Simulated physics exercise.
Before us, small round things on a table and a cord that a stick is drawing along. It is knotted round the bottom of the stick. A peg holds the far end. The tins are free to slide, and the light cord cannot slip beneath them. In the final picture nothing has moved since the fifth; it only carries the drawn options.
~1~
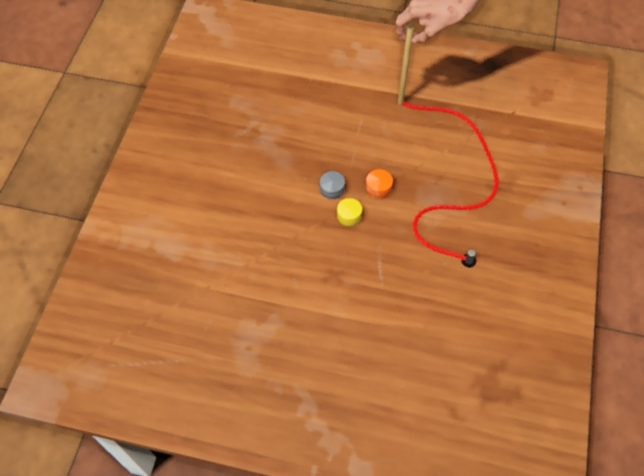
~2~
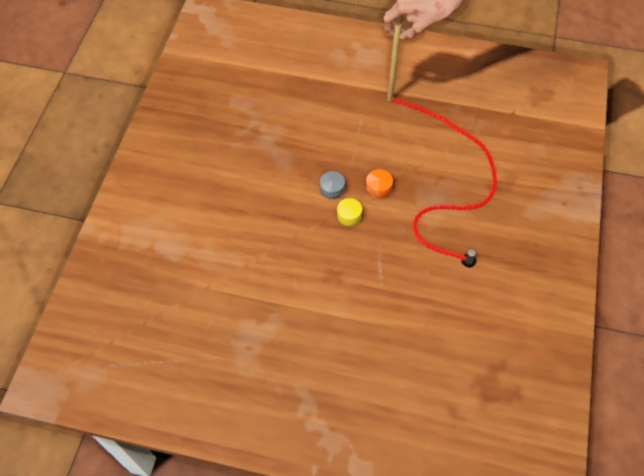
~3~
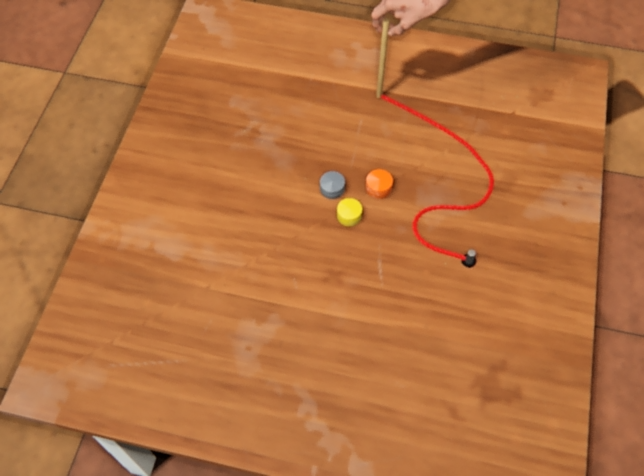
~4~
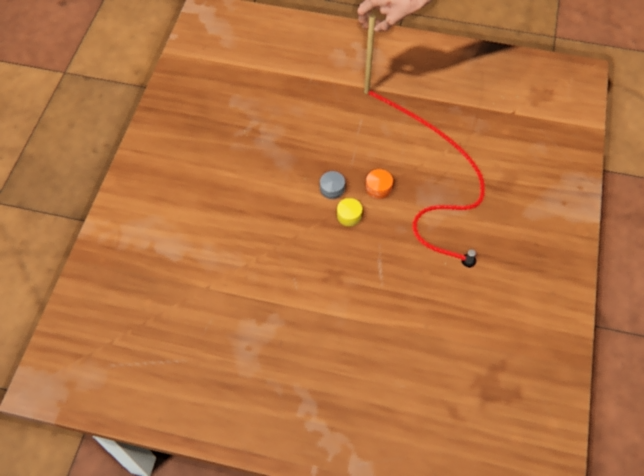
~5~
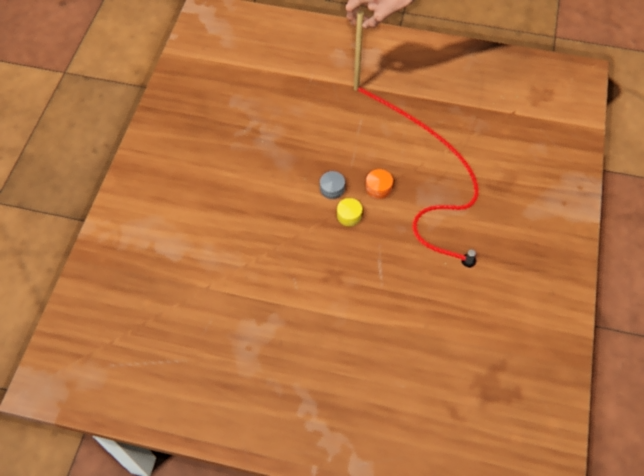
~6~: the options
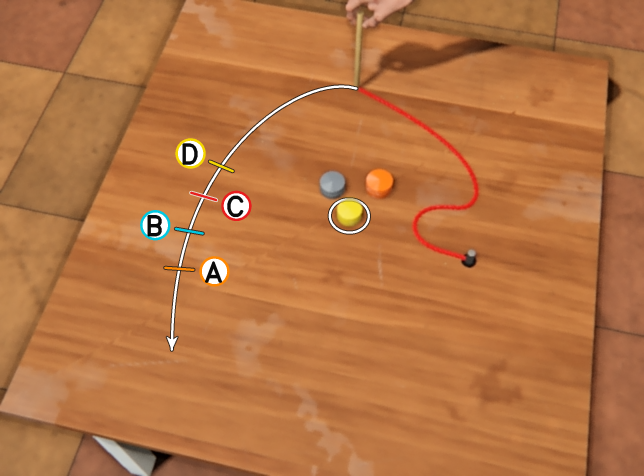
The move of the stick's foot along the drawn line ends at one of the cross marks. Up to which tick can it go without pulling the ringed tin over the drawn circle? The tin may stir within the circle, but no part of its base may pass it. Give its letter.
Mark A.
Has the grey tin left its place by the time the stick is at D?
No.
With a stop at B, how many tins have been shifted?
By then, none.
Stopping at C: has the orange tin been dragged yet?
No.
On the copy, A at (179, 269); B at (189, 231); C at (204, 196); D at (221, 166); the ring at (349, 216); the route from (357, 89) via (215, 176) to (172, 350).
On A. First, foot of the stick (268, 117); yellow tin (350, 212).
Then, foot of the stick (208, 189); yellow tin (350, 212).
Finally, foot of the stick (180, 269); grey tin (333, 192); orange tin (371, 196); yellow tin (350, 212); the yellow tin is still in its ring.
By contrast, B is safe but short; C is safe but short; D is safe but short.
